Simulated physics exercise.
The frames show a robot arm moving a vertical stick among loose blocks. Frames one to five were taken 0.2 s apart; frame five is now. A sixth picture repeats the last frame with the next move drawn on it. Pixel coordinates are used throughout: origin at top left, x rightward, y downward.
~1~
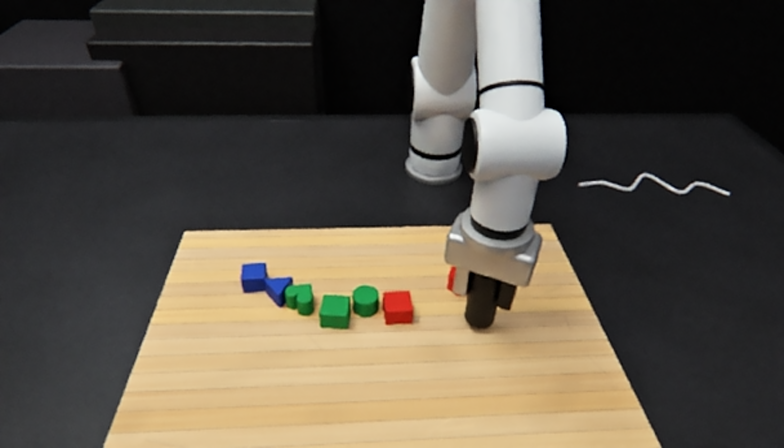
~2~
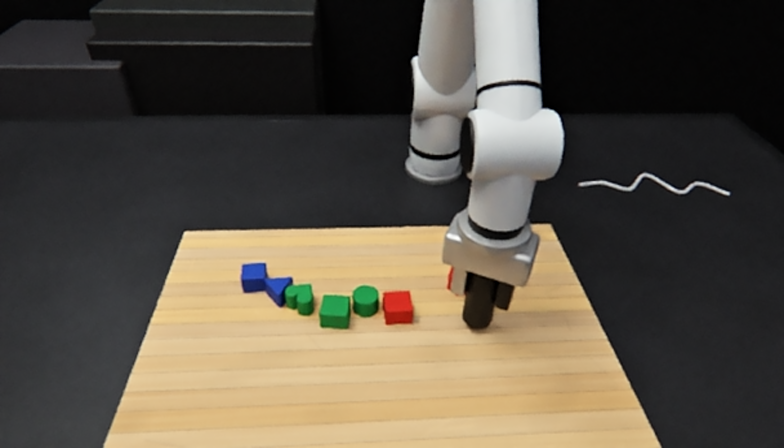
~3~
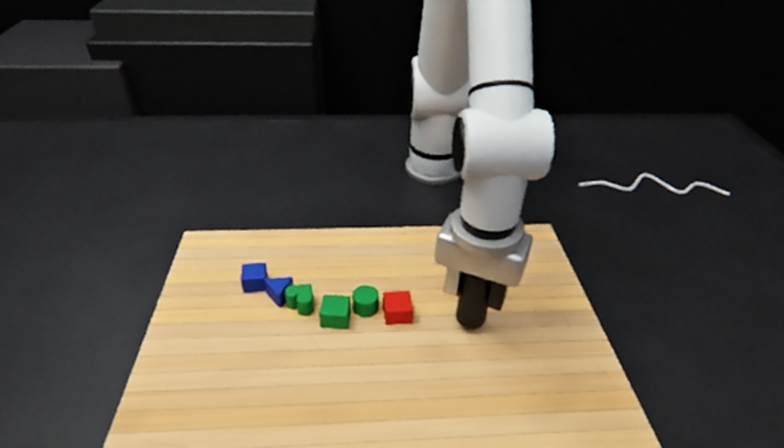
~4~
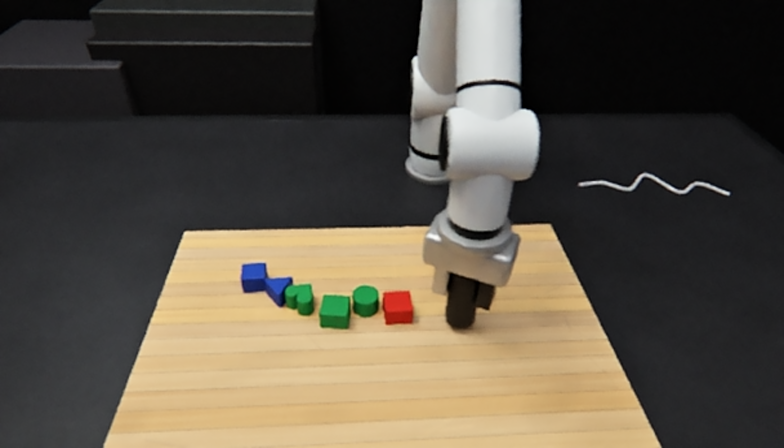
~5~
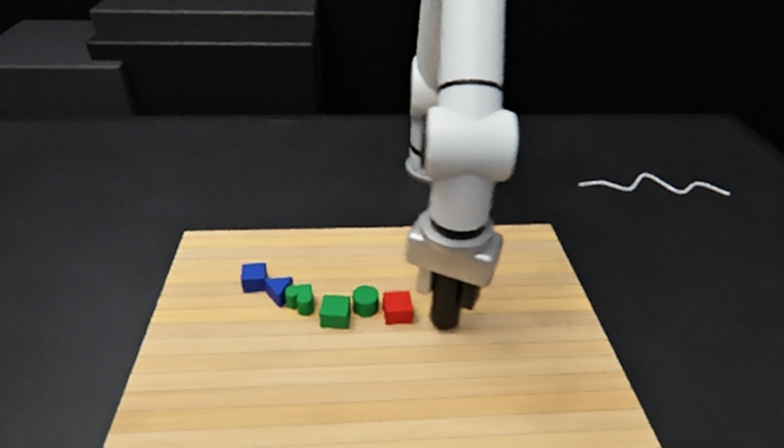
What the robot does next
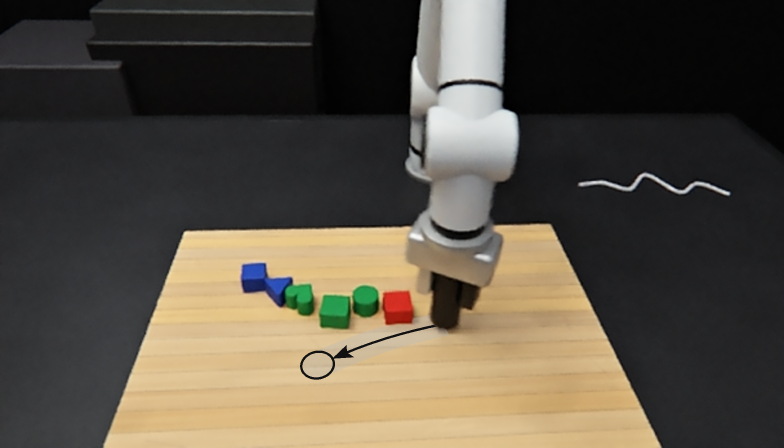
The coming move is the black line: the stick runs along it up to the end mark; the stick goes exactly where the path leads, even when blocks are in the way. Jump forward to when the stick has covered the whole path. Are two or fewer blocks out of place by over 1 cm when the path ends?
I believe so.
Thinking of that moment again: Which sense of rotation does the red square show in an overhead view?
Spins clockwise.
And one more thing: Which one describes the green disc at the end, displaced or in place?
At the end, its place is different.
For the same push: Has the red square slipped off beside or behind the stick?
I'd say yes.
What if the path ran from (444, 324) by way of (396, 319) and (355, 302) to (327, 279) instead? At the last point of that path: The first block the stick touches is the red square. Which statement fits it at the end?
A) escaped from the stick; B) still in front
The correct letter is B.
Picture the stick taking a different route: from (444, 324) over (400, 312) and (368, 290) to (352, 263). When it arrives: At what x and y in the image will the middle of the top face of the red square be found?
It comes to (330, 264).
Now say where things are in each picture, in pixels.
The first frame shows lower end of the stick (479, 317), tops of blocks, green square (335, 304), green disc (366, 294), red square (398, 301).
The second frame shows stick (477, 317), blocks as before.
The third frame shows stick (471, 317), blocks as before.
The fourth frame shows stick (460, 317), blocks as before.
The fifth frame shows stick (444, 317), green square (335, 304), green disc (366, 294), red square (398, 301).
The drawn path runs from (444, 324) by way of (381, 340) to (318, 365).
The first path, step by step. One third of the way, stick (403, 327); green disc (362, 290); red square (388, 300), turned 55° clockwise.
Two thirds of the way, stick (360, 341); green disc (360, 288); red square (385, 301), turned 70° clockwise.
At the end, stick (317, 358); green square not moved; green disc (360, 288); red square (385, 301), turned 70° clockwise.
